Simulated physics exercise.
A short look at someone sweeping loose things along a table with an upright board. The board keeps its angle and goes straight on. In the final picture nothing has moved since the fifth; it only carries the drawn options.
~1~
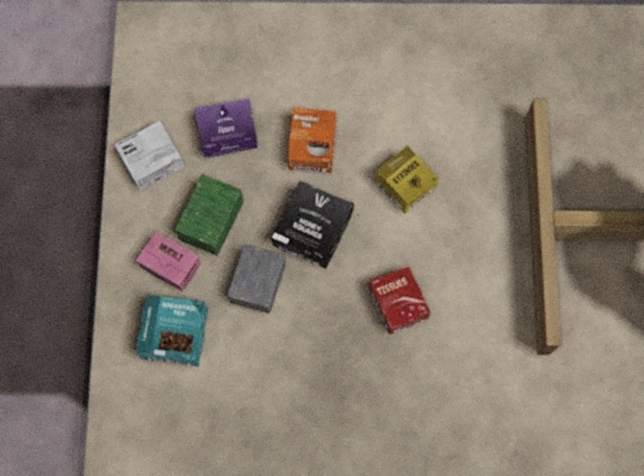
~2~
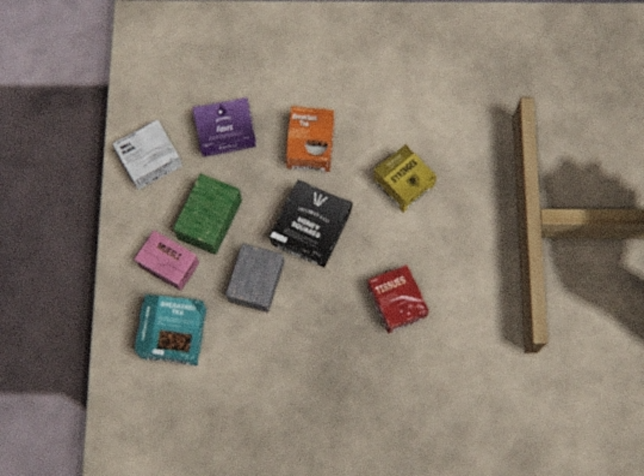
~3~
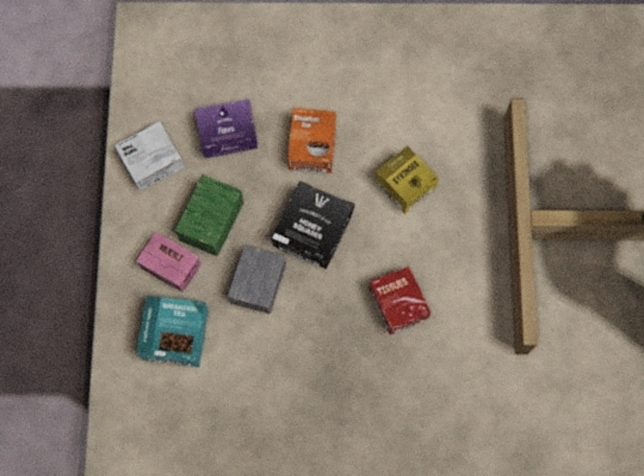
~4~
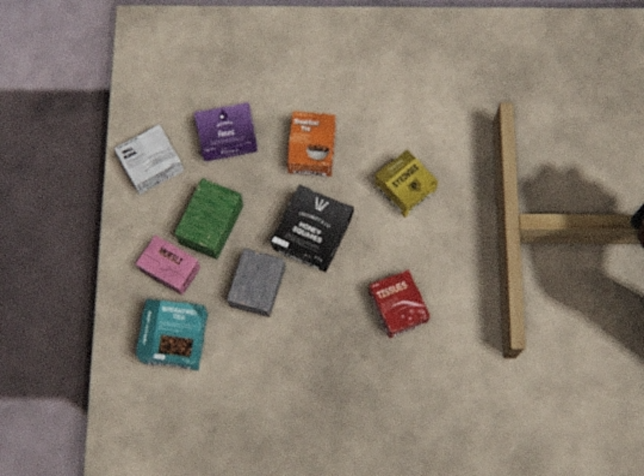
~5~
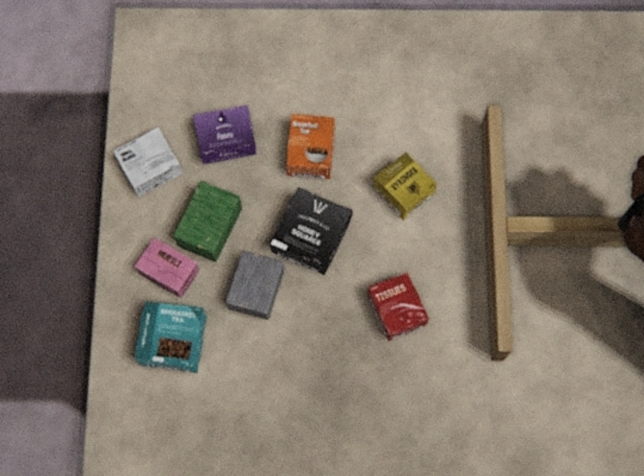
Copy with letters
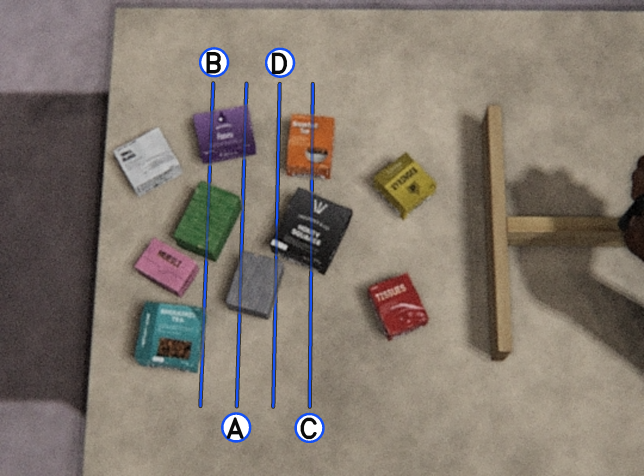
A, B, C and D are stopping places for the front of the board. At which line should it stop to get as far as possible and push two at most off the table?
No third one falls up to B.
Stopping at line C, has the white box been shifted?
By then, no.
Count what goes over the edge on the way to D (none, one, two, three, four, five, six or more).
The count is none.
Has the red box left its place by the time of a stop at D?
Yes.
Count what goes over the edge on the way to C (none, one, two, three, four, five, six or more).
In all, none.
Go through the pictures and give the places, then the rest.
The first picture shows purple box (226, 129); red box (399, 301); grey block (257, 279).
The second picture shows board (534, 216); green block (209, 214).
The third picture shows board (525, 217); turquoise box (174, 332).
The fourth picture shows board (512, 221); black packet (312, 229).
The fifth picture shows board (500, 224); pink packet (168, 269); purple box (225, 135); red box (397, 307).
On the marked copy, A at (242, 237); B at (207, 237); C at (311, 238); D at (277, 238).
Taking B. A third of the way, board (394, 223); red box (363, 304); yellow box (354, 179).
Two thirds of the way, board (289, 222); turquoise box (164, 338); purple box (200, 133).
When it is over, board (209, 222); white box over the edge; pink packet over the edge; two fallen.
As for the rest, A is within the limit but short; C is within the limit but short; D is within the limit but short.
